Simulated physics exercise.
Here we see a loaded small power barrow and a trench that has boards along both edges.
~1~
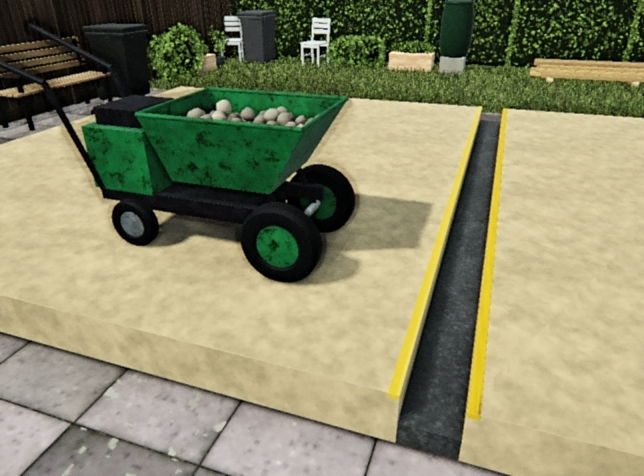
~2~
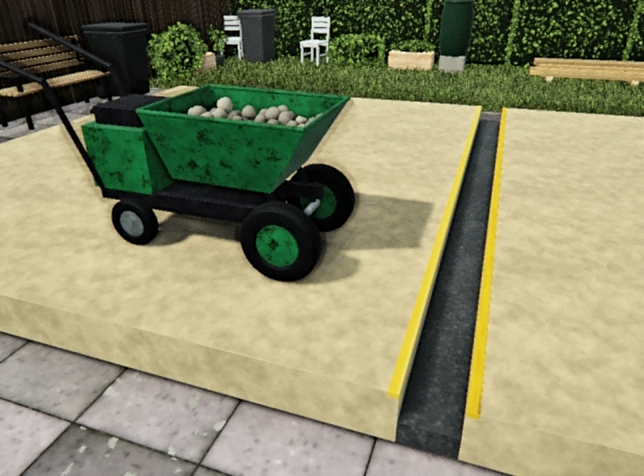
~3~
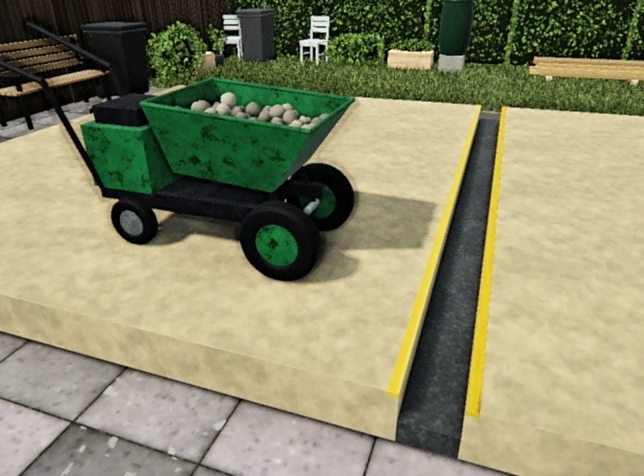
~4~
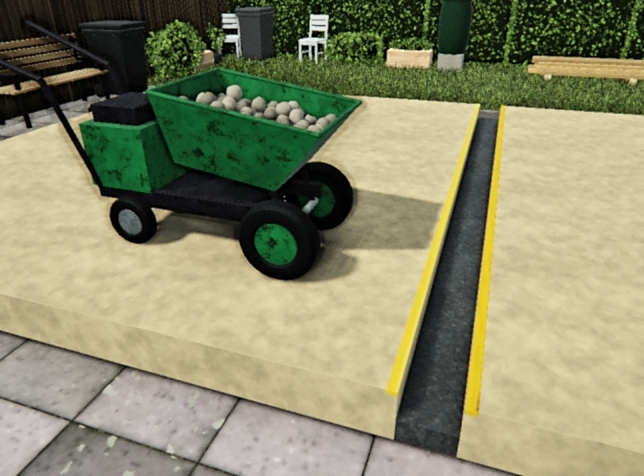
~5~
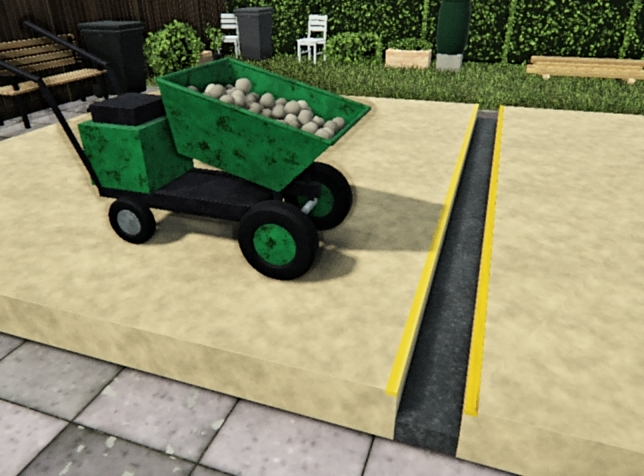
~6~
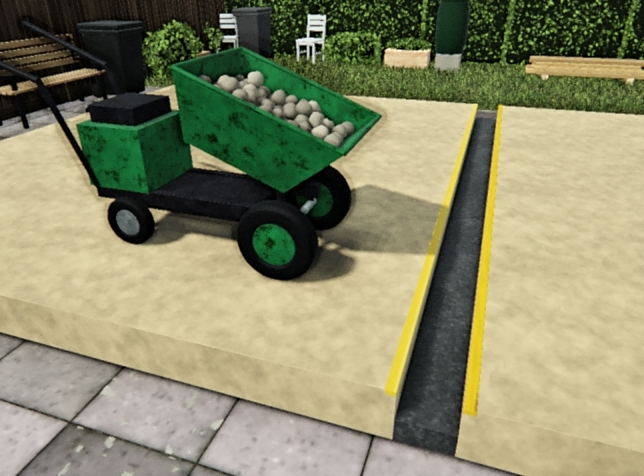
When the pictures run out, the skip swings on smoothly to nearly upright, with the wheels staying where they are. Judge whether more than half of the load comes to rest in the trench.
Half exceeded.
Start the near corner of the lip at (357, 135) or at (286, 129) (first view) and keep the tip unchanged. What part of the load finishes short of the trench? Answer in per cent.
Some 0 % then some 30 %.
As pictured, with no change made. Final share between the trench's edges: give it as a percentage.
I'd estimate near 65 per cent.
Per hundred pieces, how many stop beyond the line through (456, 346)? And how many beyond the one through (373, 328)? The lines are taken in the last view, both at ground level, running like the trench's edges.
Roughly 30 and 90 percent.
Shortly afterwards, skip tipped steeply; the whole lot in the skip.
Next, skip tipped right over; the bulk in the skip; only a few short of the trench; a little in or heaped over the trench; only a few falling.
Some moments later, skip tipped right over; near a quarter in the skip; a little short of the trench; near two thirds in or heaped over the trench; a little beyond it.
In the end, skip tipped right over; a little in the skip; near a quarter short of the trench; near two thirds in or heaped over the trench; a little beyond it.
